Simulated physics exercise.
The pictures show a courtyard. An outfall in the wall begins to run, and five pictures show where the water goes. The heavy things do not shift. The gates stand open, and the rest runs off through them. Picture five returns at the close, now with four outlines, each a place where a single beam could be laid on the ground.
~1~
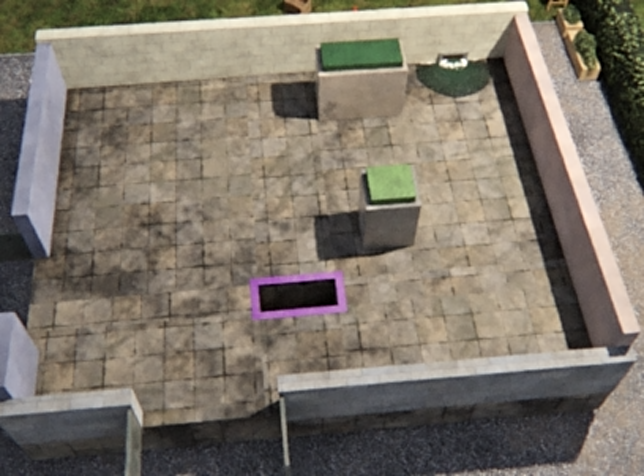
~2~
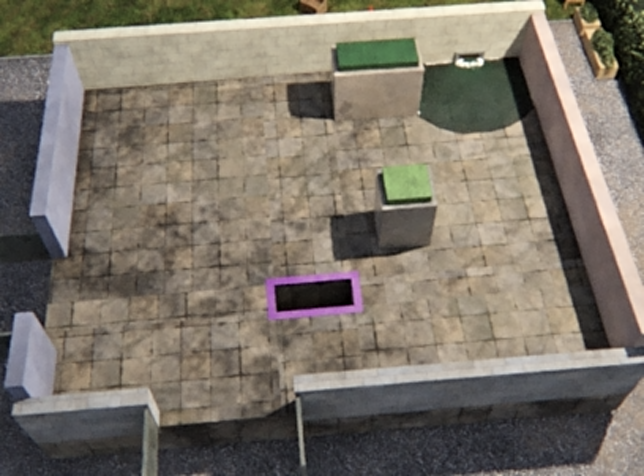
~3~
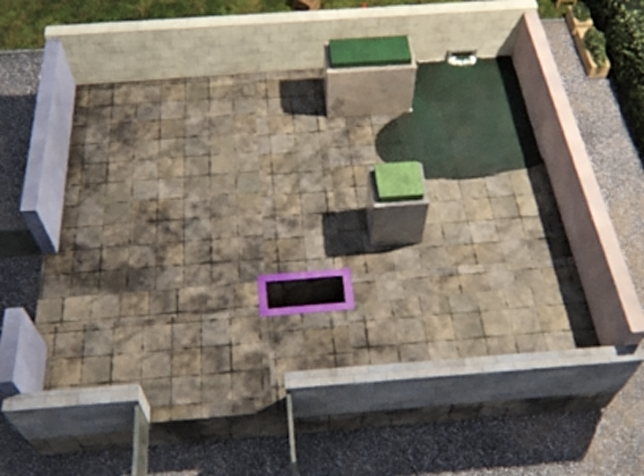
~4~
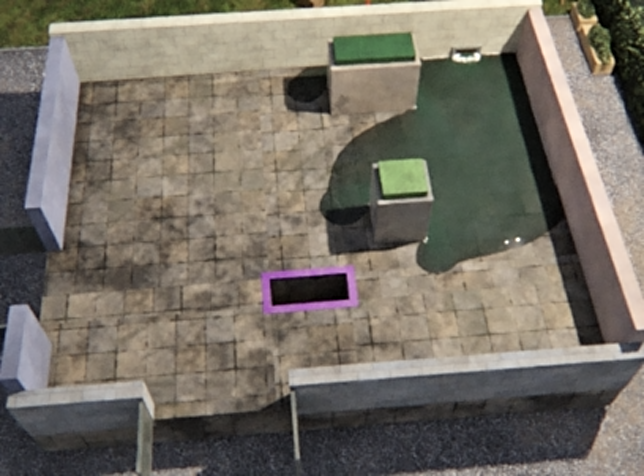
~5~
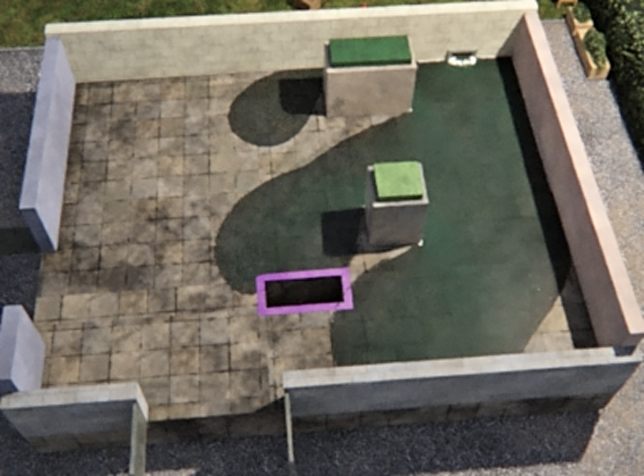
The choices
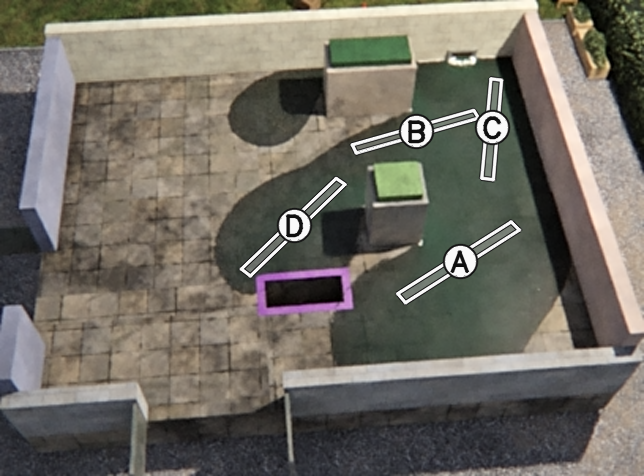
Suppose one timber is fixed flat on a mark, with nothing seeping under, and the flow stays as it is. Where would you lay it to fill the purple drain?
A beats the others.
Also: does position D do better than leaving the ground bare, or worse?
Better.
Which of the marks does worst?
Here it is position B.
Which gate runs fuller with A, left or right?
More leaves on the right.
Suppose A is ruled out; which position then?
That would be D.
On the marked copy, A from (401, 298) to (515, 225); B from (354, 148) to (476, 114); C from (487, 178) to (496, 79); D from (245, 272) to (340, 181).
If A is chosen, about 40 % of the stream runs into the purple drain, about 58 % out by the gates.
If B is chosen, about 8 % of the stream runs into the purple drain, about 91 % out by the gates.
If C is chosen, about 15 % of the stream runs into the purple drain, about 85 % out by the gates.
If D is chosen, about 24 % of the stream runs into the purple drain, about 75 % out by the gates.
